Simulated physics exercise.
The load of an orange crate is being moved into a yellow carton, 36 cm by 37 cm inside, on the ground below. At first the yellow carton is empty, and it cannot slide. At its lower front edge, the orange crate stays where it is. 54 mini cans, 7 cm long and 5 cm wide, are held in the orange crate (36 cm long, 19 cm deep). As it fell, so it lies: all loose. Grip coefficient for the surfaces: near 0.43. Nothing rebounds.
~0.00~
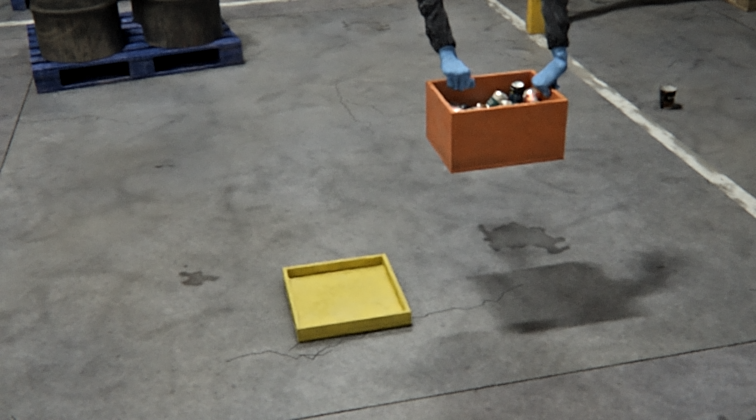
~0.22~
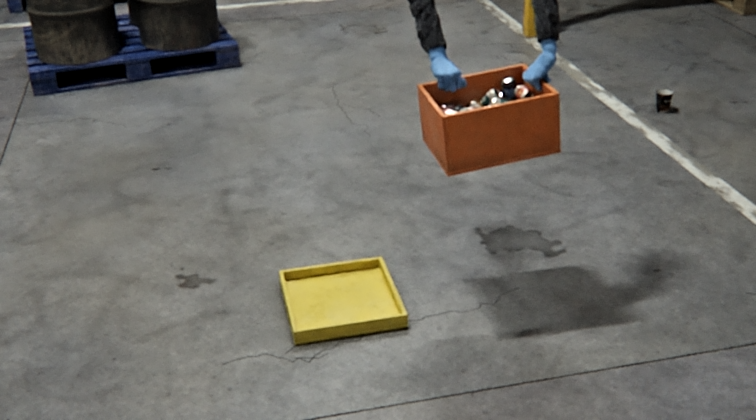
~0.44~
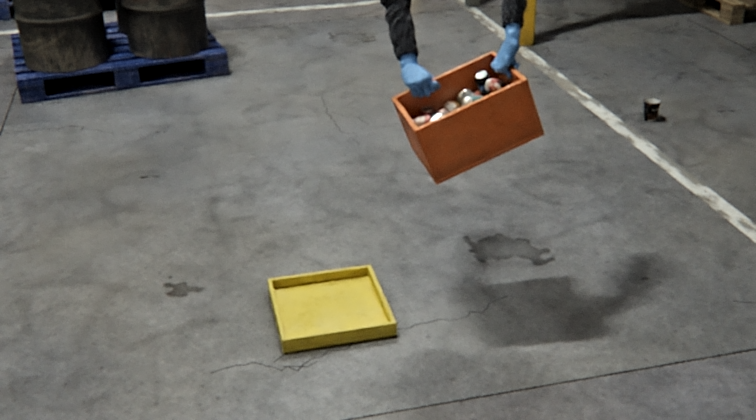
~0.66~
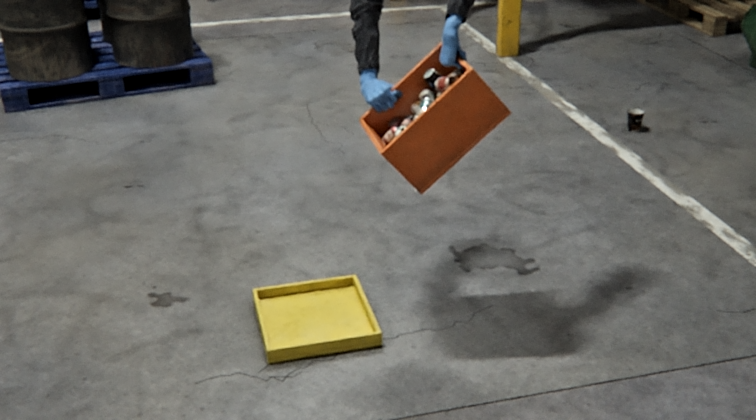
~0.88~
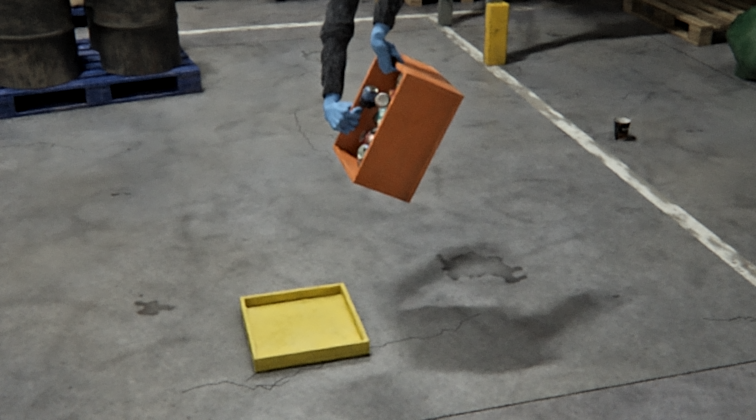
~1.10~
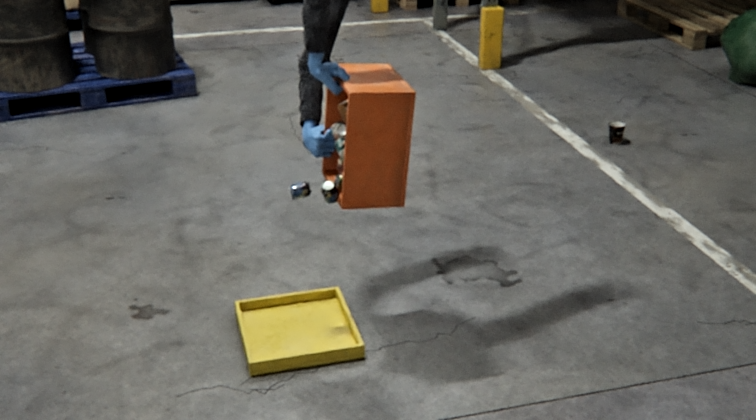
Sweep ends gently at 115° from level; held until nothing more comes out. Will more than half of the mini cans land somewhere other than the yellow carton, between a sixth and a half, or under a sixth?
Going to be a sixth-to-half share outside the container.
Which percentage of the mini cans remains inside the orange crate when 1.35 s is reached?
About 70 percent.
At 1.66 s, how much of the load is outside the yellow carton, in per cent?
Roughly 20 percent.
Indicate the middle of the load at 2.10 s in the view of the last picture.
Centre estimate - approximately (278, 329).
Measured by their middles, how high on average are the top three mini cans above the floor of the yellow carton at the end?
Some 9 cm.
After 1.35 s, tilt 105°; 39 still in the orange crate, 1 outside the yellow carton and 14 in the air.
After 1.66 s, tilt 115°; 14 still in the orange crate, 15 in the yellow carton, 10 outside the yellow carton and 15 in the air.
After 2.10 s, tilt 115°; 2 still in the orange crate, 29 in the yellow carton, 21 outside the yellow carton and 2 in the air.
When it is over (at 2.66 s), 35 in the yellow carton and 19 outside the yellow carton. Asked share, 19 of 54, 35 per cent.
